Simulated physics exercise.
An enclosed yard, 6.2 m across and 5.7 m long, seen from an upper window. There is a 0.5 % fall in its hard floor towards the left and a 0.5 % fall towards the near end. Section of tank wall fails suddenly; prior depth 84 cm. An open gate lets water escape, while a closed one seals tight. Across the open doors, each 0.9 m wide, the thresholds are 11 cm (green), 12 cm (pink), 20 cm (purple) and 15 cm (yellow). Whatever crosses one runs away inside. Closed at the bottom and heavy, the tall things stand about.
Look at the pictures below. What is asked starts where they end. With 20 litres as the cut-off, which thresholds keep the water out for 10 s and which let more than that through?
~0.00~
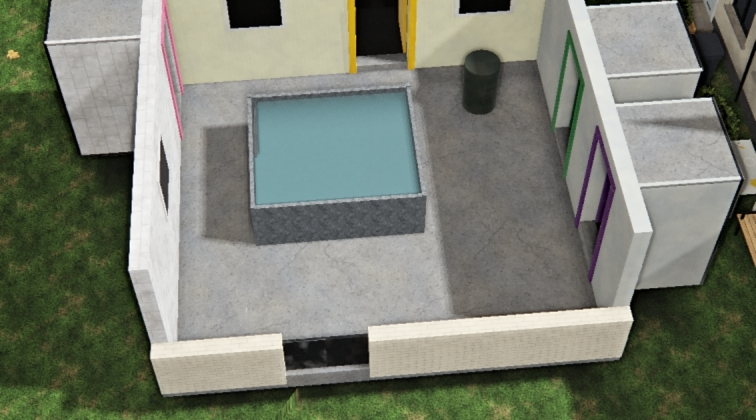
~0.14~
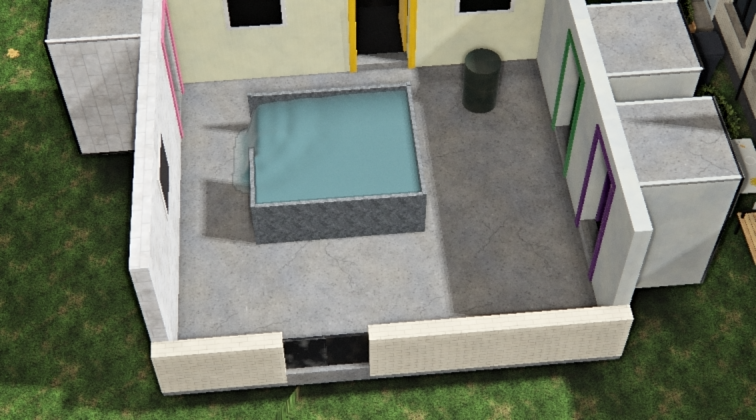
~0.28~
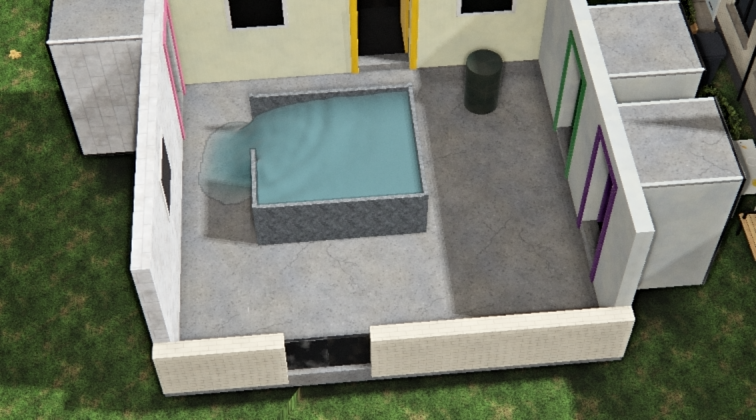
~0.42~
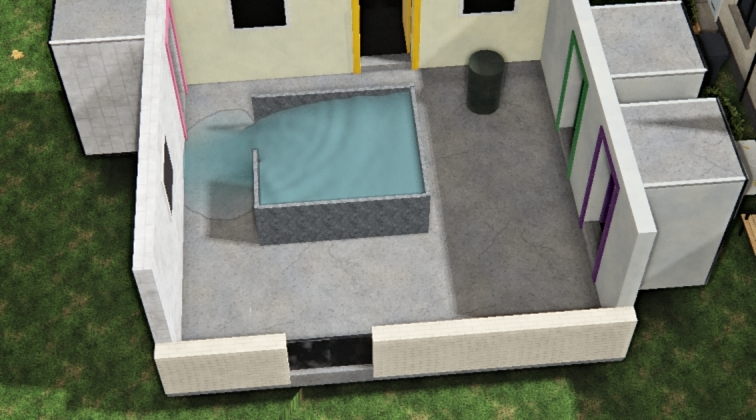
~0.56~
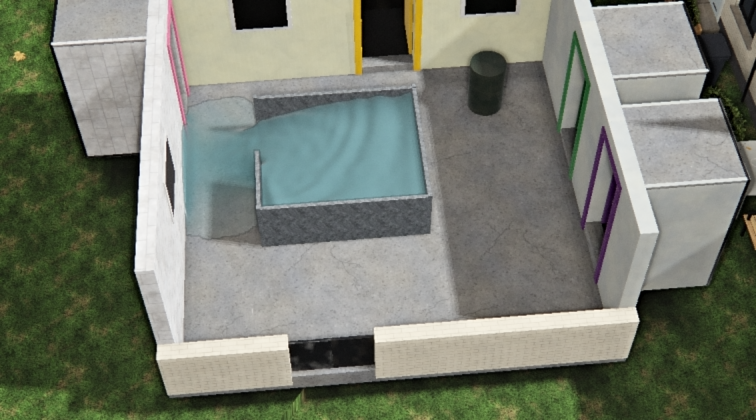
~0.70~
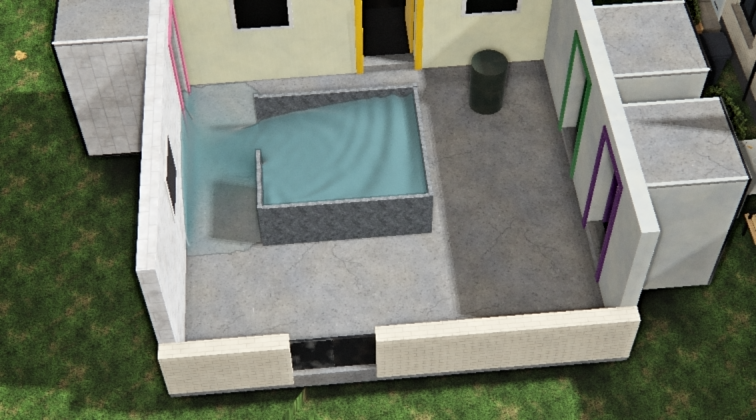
At the green door the inflow will be within bounds. At the pink door the inflow will be out of bounds. At the purple door the inflow will be within bounds. At the yellow door the inflow will be within bounds.
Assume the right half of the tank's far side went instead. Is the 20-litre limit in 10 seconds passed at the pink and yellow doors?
Checking each door against the limit: Pink tops it, yellow tops it.
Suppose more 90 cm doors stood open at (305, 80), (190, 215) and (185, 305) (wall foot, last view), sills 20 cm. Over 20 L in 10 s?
The first one doesn't reach it, the second one exceeds it, and the third one doesn't reach it.
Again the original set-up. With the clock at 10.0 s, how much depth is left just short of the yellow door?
Roughly 13.5 centimetres.
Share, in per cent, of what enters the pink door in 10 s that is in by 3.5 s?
About 60 per cent.
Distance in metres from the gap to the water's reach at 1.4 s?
Around 4.0 metres.
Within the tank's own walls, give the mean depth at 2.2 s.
It averages close to 49 cm.
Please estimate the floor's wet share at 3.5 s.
Close to 70 in a hundred.
After 1.4 s water covers 20 % of the floor and is deepest (74 cm) near (190, 87); green door not reached, pink door 36 cm at the sill, 59 L in, purple door not reached, yellow door not reached.
After 2.2 s water covers 40 % of the floor and is deepest (60 cm) near (190, 95); green door not reached, pink door 41 cm at the sill, 220 L in, purple door not reached, yellow door 4 cm at the sill, 0 L in.
After 3.5 s water covers 70 % of the floor and is deepest (40 cm) near (190, 95); green door 2 cm at the sill, 0 L in, pink door 33 cm at the sill, 420 L in, purple door not reached, yellow door 5 cm at the sill, 0 L in.
After 6.0 s water covers 95 % of the floor and is deepest (27 cm) near (190, 95); green door 5 cm at the sill, 0 L in, pink door 24 cm at the sill, 623 L in, purple door 17 cm at the sill, 0 L in, yellow door 4 cm at the sill, 0 L in.
After 10.0 s water covers 100 % of the floor and is deepest (18 cm) near (361, 355); green door 13 cm at the sill, 5 L in, pink door 15 cm at the sill, 706 L in, purple door 15 cm at the sill, 0 L in, yellow door 13 cm at the sill, 0 L in.
